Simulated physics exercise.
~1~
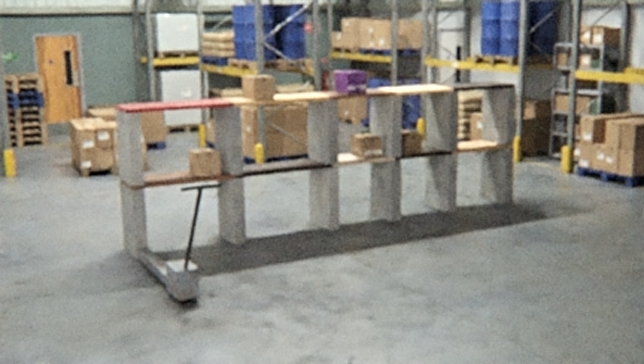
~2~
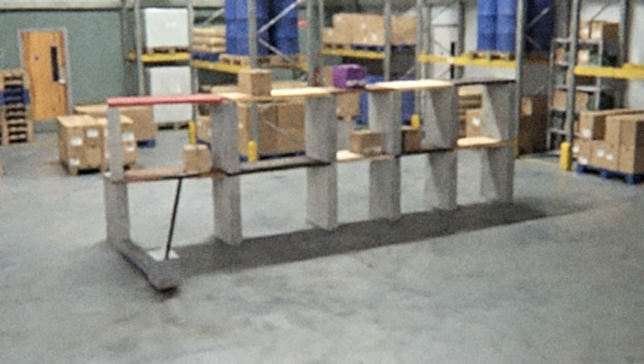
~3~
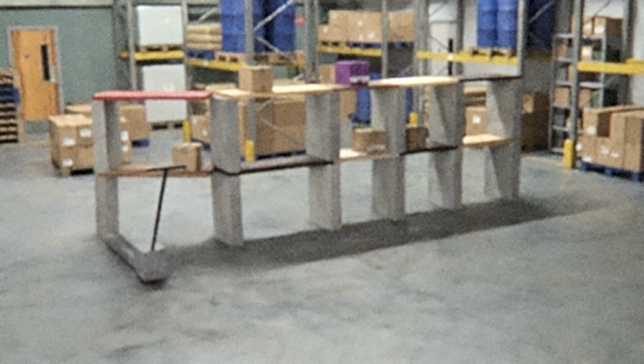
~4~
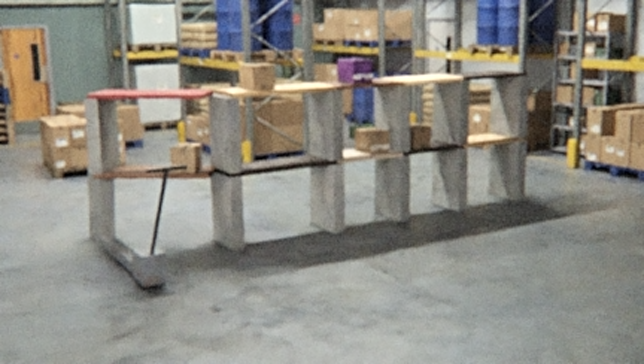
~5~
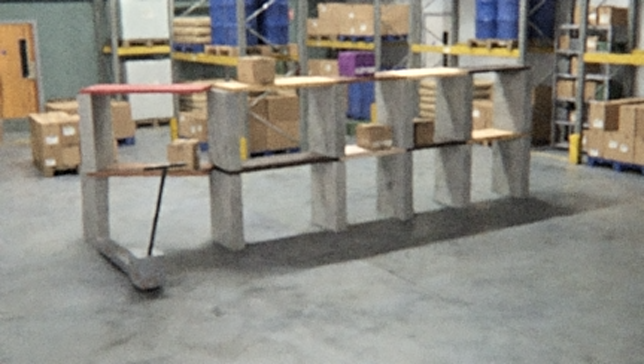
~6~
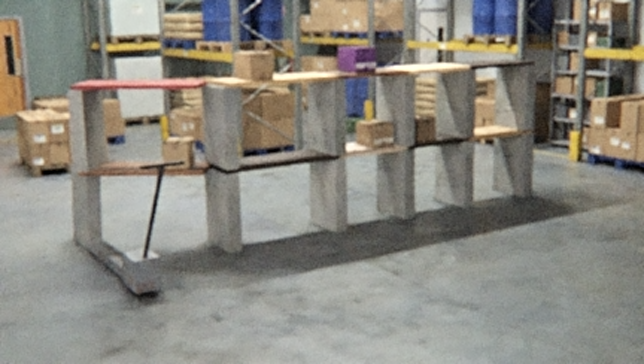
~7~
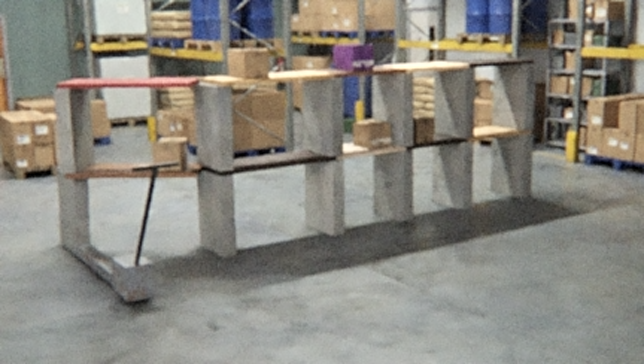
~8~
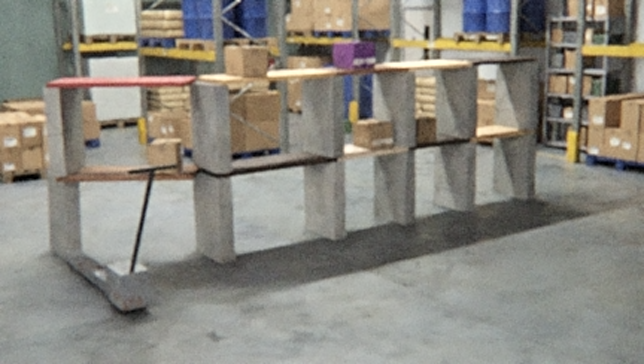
In a warehouse with a grey concrete floor, seen from slightly above and drifting gently sideways, a makeshift two-tier rack of pale grey blocks and boards stands before pallet shelving stacked with cartons and blue drums. A red board tops its left end, small brown cartons sit on the boards, and a purple carton shows toward the middle. A low jack with a dark upright handle sits at the foot of the left end upright. It pushes in slightly, nudging the blocks and boards there. Nothing falls, and the rack ends standing with the red board still on top.
